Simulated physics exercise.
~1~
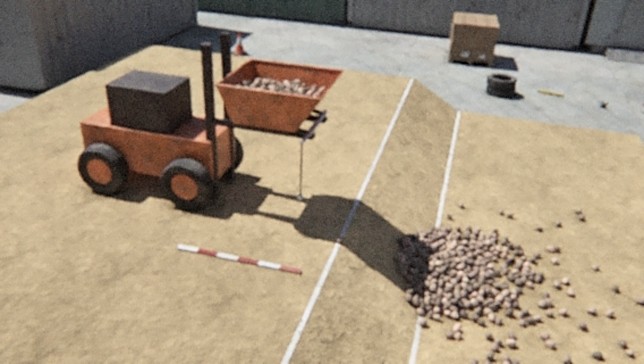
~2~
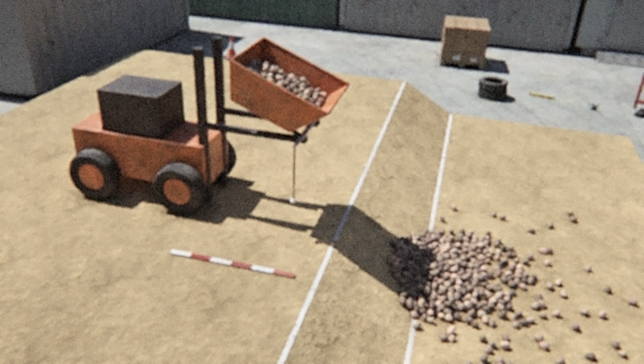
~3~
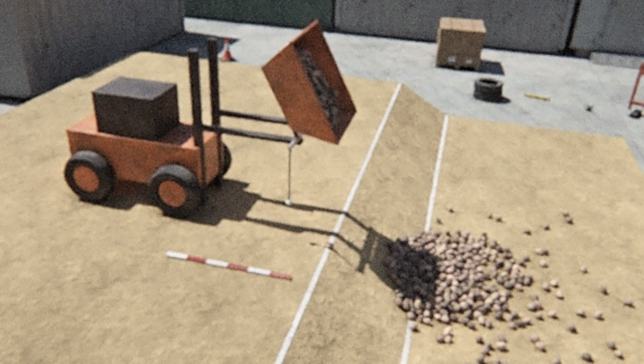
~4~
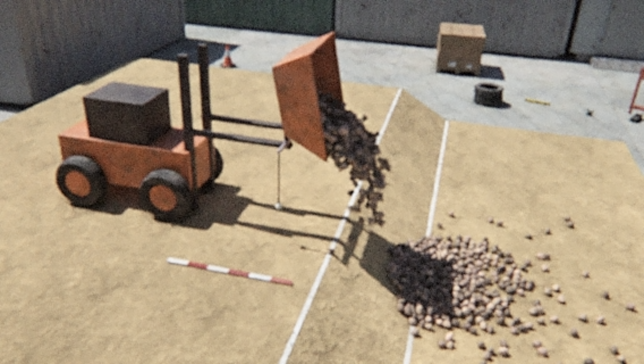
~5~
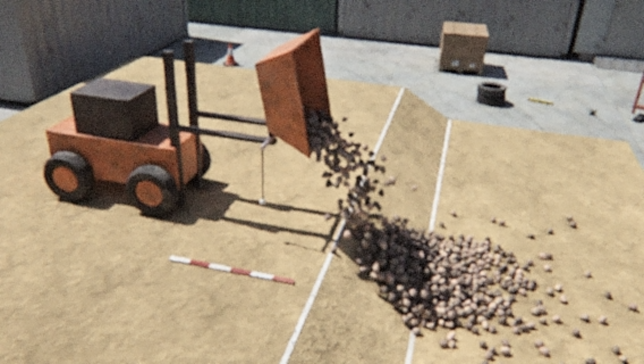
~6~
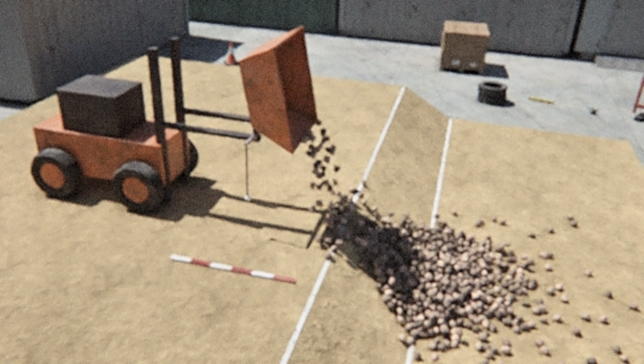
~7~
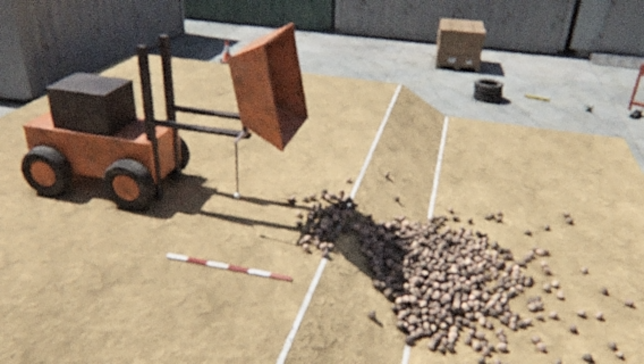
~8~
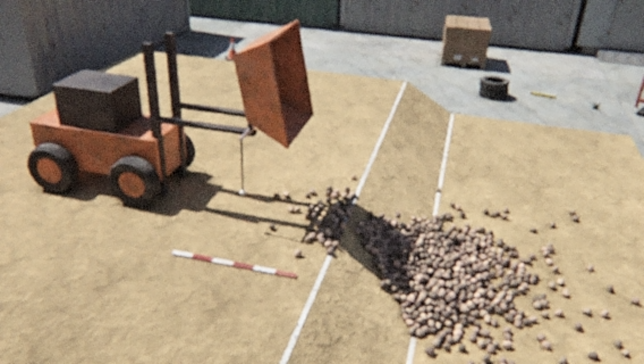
The clip opens on an orange forklift holding a raised skip of rounded stones on sandy ground, facing a bank marked by two white lines, with an earlier heap lying at its foot. The skip tips forward to the right, steeper and steeper, until its stones begin to pour over the front edge. As they tumble onto the bank, the forklift backs away to the left, drawing the stream back toward the top edge. The flow thins and stops. The emptied skip stays steeply tilted, and the stones lie in a trail from the upper ground down the slope into the enlarged heap.
